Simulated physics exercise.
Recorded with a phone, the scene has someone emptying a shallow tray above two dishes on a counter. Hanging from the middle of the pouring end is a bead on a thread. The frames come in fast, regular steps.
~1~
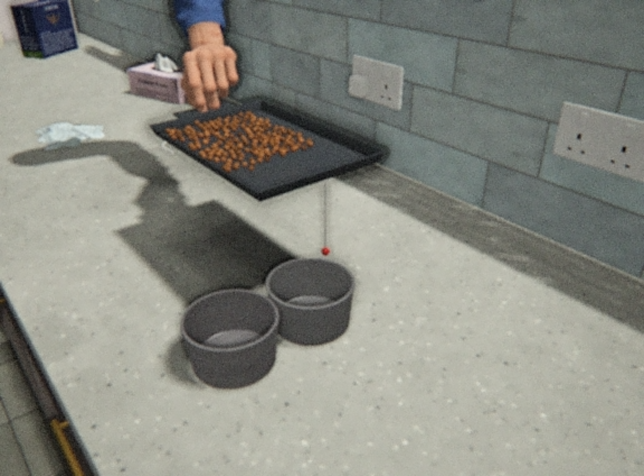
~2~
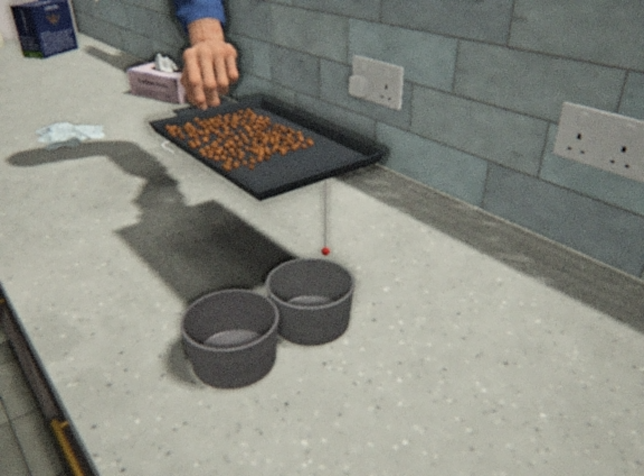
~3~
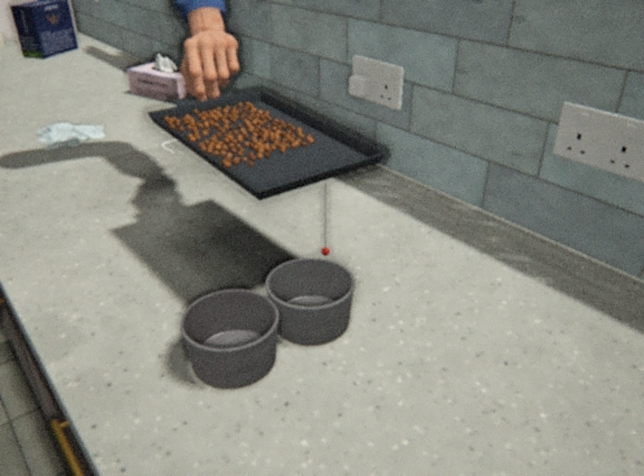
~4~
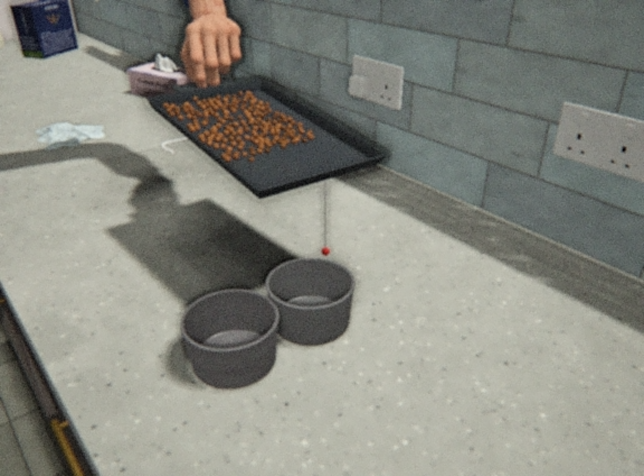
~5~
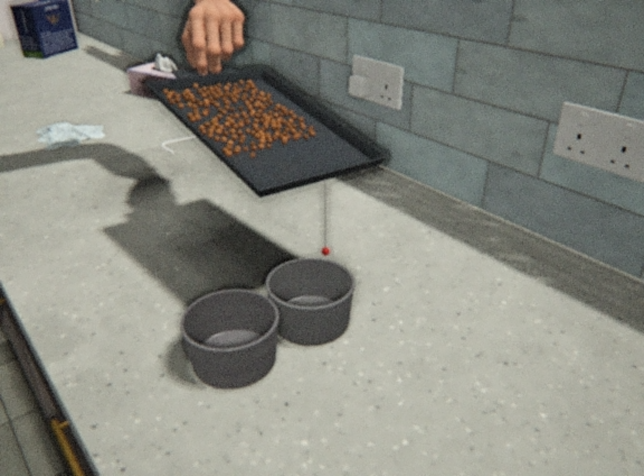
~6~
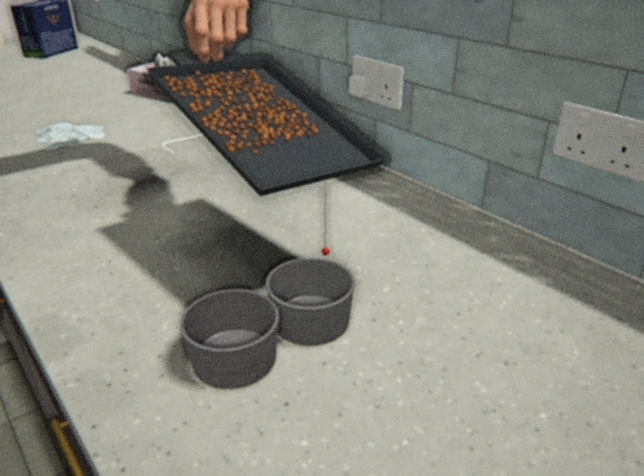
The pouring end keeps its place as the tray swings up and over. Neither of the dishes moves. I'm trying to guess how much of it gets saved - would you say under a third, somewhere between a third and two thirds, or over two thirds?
The catch stays below a third.
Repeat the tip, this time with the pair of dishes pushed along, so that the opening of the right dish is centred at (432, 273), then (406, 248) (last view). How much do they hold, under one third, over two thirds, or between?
Try 1 - below one third; try 2 - above two thirds.
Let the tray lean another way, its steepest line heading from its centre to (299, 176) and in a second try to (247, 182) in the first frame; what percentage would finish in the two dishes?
Near 70 % and 70 %.
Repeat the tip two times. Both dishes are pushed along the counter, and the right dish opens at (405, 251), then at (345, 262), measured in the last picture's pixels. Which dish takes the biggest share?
Outcome A - the right-side one; outcome B - the right-side one.
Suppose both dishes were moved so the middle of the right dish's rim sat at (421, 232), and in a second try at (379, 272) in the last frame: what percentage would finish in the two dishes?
Trial 1 70%, trial 2 60%.
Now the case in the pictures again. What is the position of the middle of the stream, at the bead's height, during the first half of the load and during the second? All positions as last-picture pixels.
For the early half I get (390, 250), and for the late half (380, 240).
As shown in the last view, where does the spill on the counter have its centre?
Close to (417, 300).
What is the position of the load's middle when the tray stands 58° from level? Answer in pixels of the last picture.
The load is centred near (375, 199).
Soon after the last picture, tray tipped steeply; about half on the tray; a stray few in the right dish; about a quarter outside both; about a third in the air.
A little later, tray tipped right over; a stray few on the tray; a stray few in the right dish; most outside both; about a quarter in the air.
Later still, tray tipped past a quarter turn; a small part in the right dish; nearly all outside both.
At rest, tray tipped past a quarter turn; none in the left dish; a small part in the right dish; nearly all outside both.
